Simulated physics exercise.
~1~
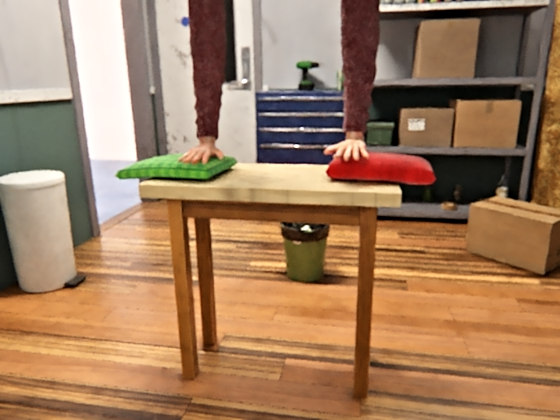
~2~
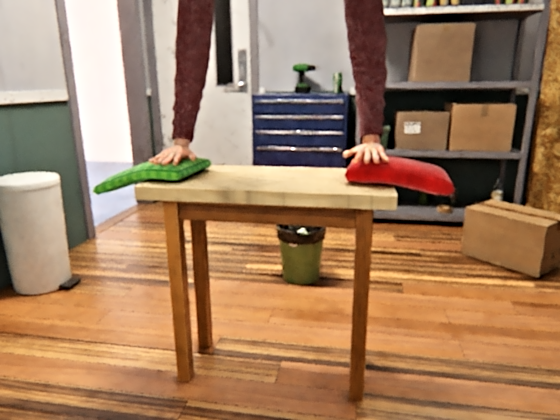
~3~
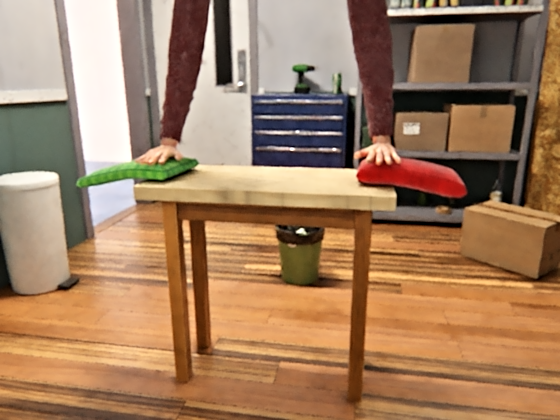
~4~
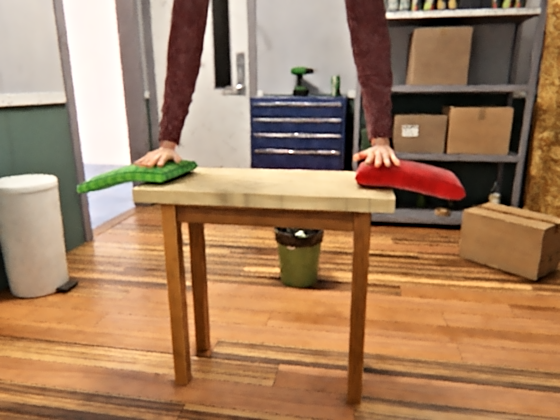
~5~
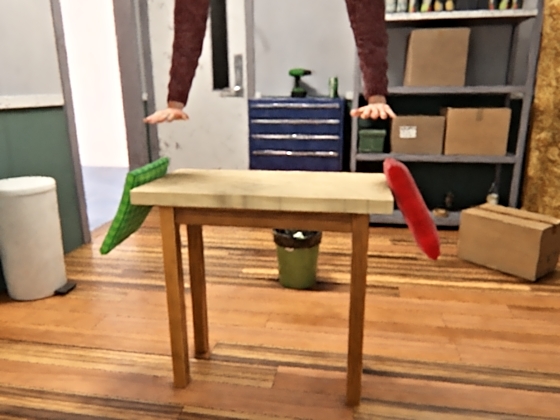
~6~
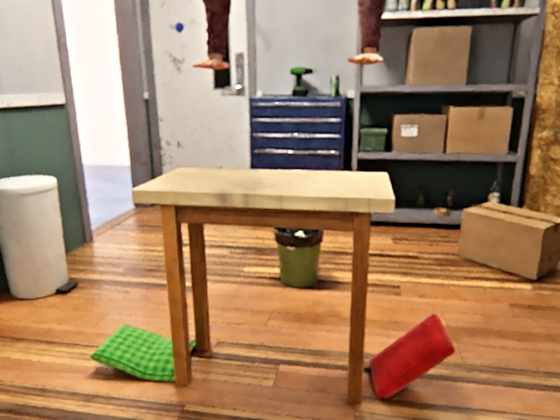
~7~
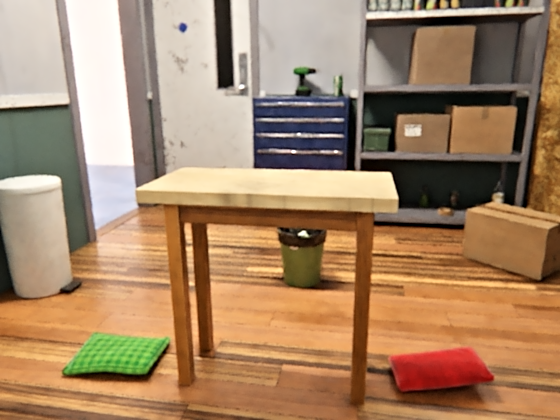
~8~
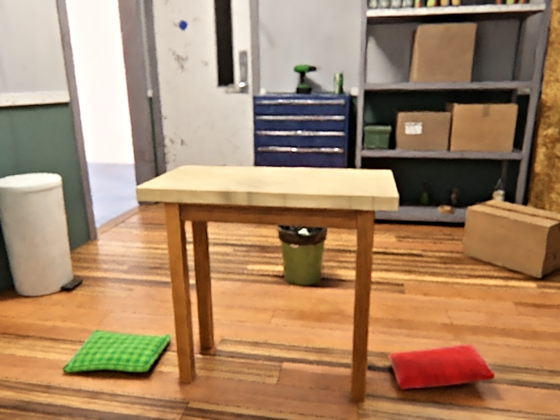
Two hands slid a green cushion-like bundle and a red one outward to opposite ends of a small wooden table, then let go and lifted away. Both tipped off and dropped, ending up on the floor, green at left and red at right.
